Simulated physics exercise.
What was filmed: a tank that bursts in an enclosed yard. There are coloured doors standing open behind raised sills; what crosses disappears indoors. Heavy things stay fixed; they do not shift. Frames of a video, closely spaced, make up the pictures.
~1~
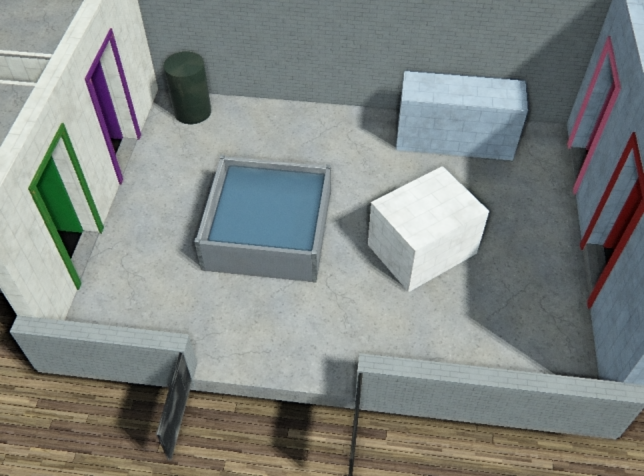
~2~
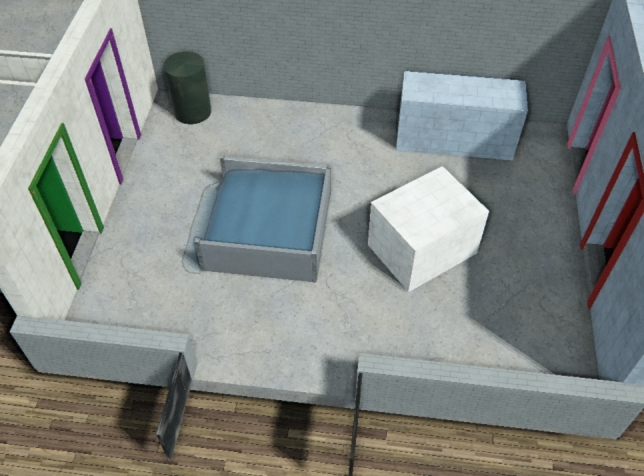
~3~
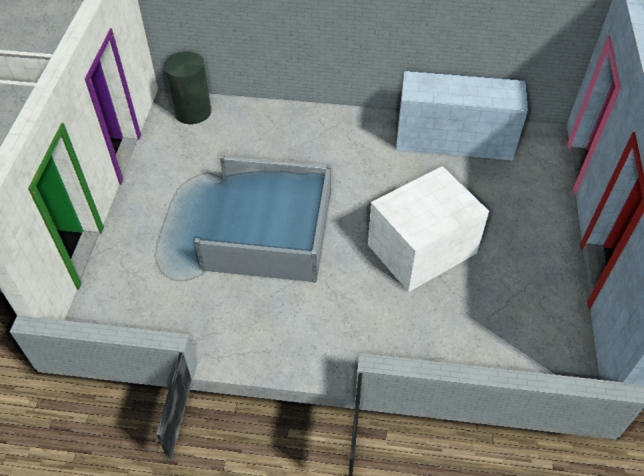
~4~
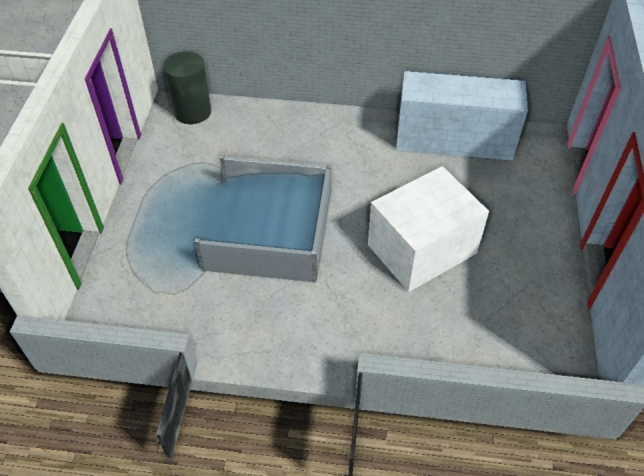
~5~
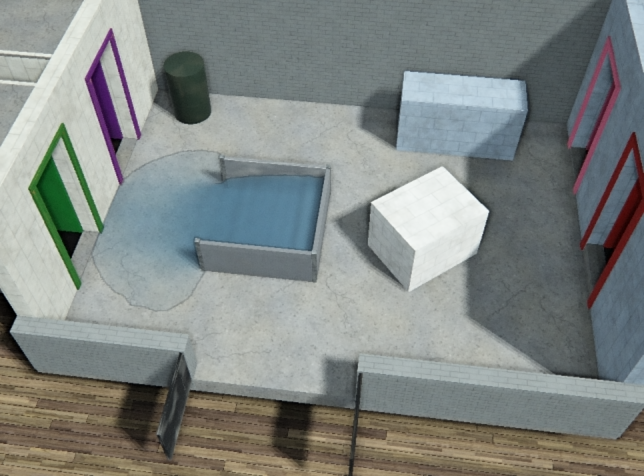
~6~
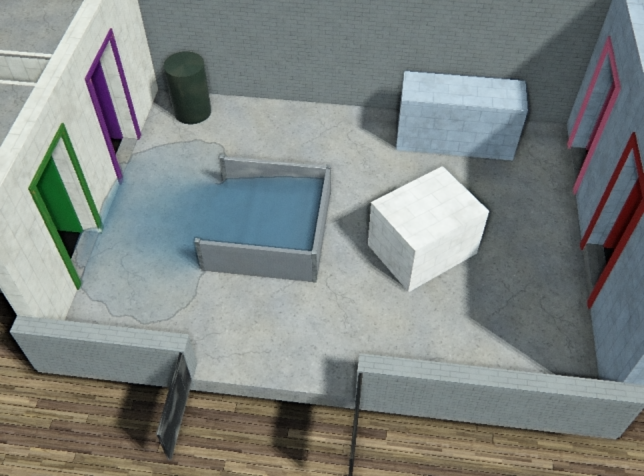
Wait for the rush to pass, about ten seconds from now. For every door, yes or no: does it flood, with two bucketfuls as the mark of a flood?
Pink door: No, green door: Yes, purple door: Yes, red door: No.
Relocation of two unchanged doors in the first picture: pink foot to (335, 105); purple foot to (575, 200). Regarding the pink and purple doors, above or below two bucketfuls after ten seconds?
Result - pink keeps within bounds, purple keeps within bounds.
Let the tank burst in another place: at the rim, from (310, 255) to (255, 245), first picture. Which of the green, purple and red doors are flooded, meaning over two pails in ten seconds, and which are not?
I'd say the green one stays shy of the line, the purple one stays shy of the line and the red one stays shy of the line.
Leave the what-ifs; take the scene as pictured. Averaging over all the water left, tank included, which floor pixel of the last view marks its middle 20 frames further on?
Estimate: (182, 213).
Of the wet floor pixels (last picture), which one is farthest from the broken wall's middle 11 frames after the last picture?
Close to (159, 90).
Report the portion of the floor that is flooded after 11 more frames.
It comes to 20 per cent.
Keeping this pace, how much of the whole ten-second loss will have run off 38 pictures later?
About 90 per cent.
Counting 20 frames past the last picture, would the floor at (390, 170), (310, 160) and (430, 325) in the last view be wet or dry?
As listed, the points end up high and dry, high and dry and high and dry.
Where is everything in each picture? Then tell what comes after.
The first frame shows still water in the tank at (266, 207).
In the second frame, water pours out at (216, 219) and has run to (199, 271).
In the third frame, the front is at (170, 271), out from the gap at (217, 220).
In the fourth frame, the front is at (140, 272), out from the gap at (217, 220).
In the fifth frame, water pours out at (217, 221) and has run to (96, 247).
In the sixth frame, the front is at (84, 276), out from the gap at (217, 221).
A moment on, water covers 20 % of the floor; the pink door not reached, the green door over two buckets in, the purple door over two buckets in, the red door not reached.
Next, water covers 20 % of the floor; the pink door not reached, the green door far over two buckets in, the purple door far over two buckets in, the red door not reached.
Then, water covers 40 % of the floor; the pink door not reached, the green door far over two buckets in, the purple door far over two buckets in, the red door not reached.
Later, water covers 65 % of the floor; the pink door not reached, the green door far over two buckets in, the purple door far over two buckets in, the red door not reached.
In the end, water covers 85 % of the floor; the pink door wet at the sill, nothing in, the green door far over two buckets in, the purple door far over two buckets in, the red door wet at the sill, nothing in.
